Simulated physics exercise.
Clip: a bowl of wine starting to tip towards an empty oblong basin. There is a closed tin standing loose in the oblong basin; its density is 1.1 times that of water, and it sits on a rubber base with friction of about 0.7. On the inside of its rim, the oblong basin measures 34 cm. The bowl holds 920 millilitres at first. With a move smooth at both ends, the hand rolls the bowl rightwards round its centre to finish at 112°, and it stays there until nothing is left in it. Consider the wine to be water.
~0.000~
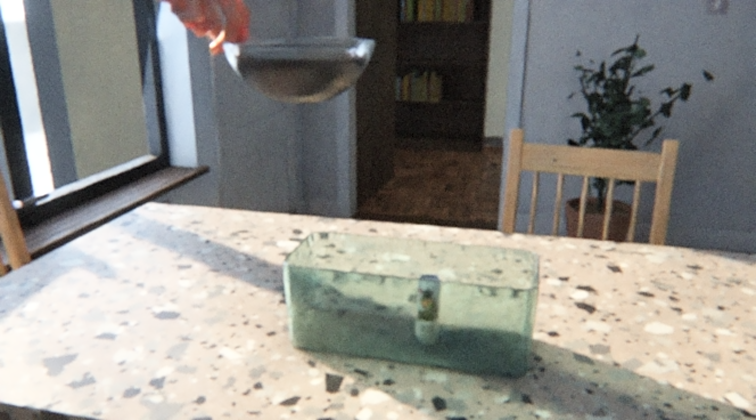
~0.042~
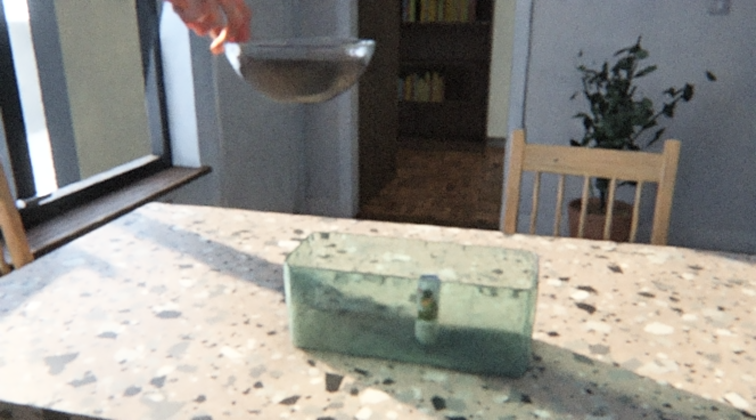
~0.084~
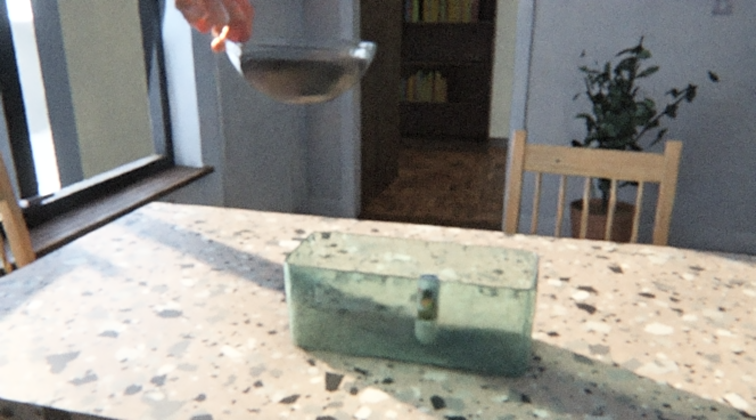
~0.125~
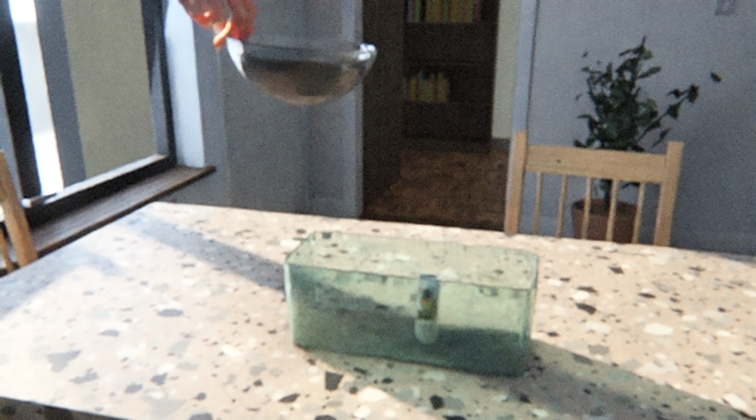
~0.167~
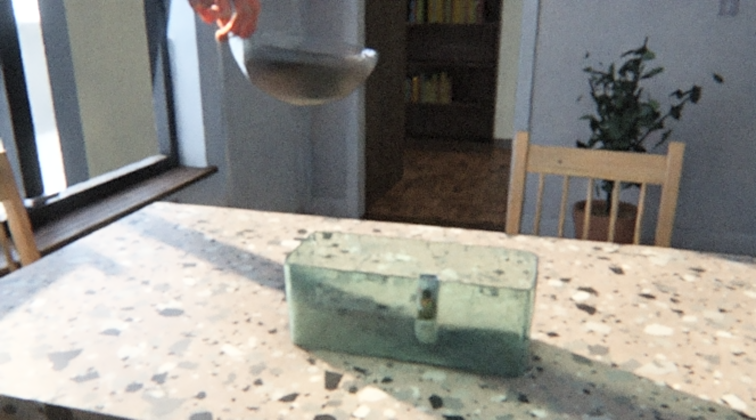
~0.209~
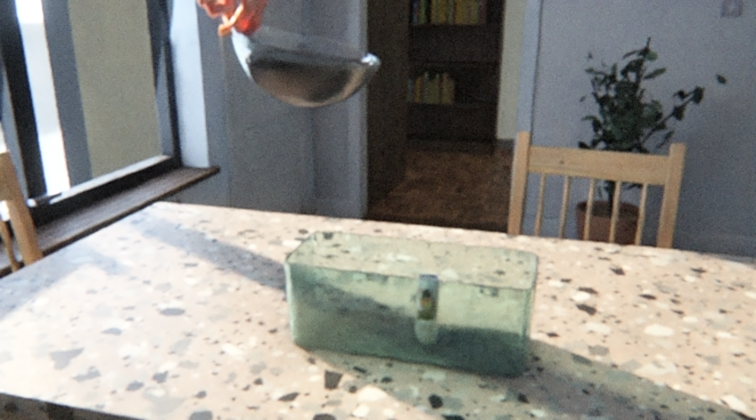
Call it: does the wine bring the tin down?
Call: Not brought down.
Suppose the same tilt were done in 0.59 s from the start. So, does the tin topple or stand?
So the tin will tip over.
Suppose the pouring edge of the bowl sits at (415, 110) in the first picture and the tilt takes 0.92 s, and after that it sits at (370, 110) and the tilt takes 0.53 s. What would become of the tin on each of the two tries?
The tin stays vertical the first time and overturns the second time.
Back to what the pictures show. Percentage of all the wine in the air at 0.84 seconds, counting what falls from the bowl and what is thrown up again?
Estimate: Around 5 per cent.
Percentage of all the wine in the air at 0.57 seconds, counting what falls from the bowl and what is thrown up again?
About 68 per cent.
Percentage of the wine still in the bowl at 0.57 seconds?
About 22 per cent.
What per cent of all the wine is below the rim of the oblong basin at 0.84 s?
I reckon close to 88 per cent.
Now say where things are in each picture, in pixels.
In the first picture, it leans 0°; its right rim is at (372, 44); the wine meets the walls at (240, 55) and (367, 58); the oblong basin's rim runs from (297, 248) to (538, 271); the tin's top is at (430, 281).
In the second picture, it leans 1°; its right rim is at (373, 46); the wine meets the walls at (241, 55) and (367, 58).
In the third picture, it leans 2°; its right rim is at (374, 48); the wine meets the walls at (243, 54) and (368, 60).
In the fourth picture, it leans 5°; its right rim is at (374, 52); the wine meets the walls at (244, 52) and (369, 62).
In the fifth picture, it leans 9°; its right rim is at (376, 58); the wine meets the walls at (247, 52) and (371, 65).
In the sixth picture, it leans 14°; its right rim is at (377, 66); the wine meets the walls at (250, 52) and (374, 67).
Then, 0.57 s in, the tilt is 77° and 21 per cent is still to pour; the tin stands where it began.
Then, 0.84 s in, the tilt is 110° and 0 per cent is still to pour; the tin stands 1 cm from where it began.
Then, 1.12 s in, the tilt is 112° and 0 per cent is still to pour; the tin stands where it began.
Then, 1.42 s in, the tilt is 112° and 0 per cent is still to pour; the tin stands 1 cm from where it began.
Finally, the tin stands where it began.
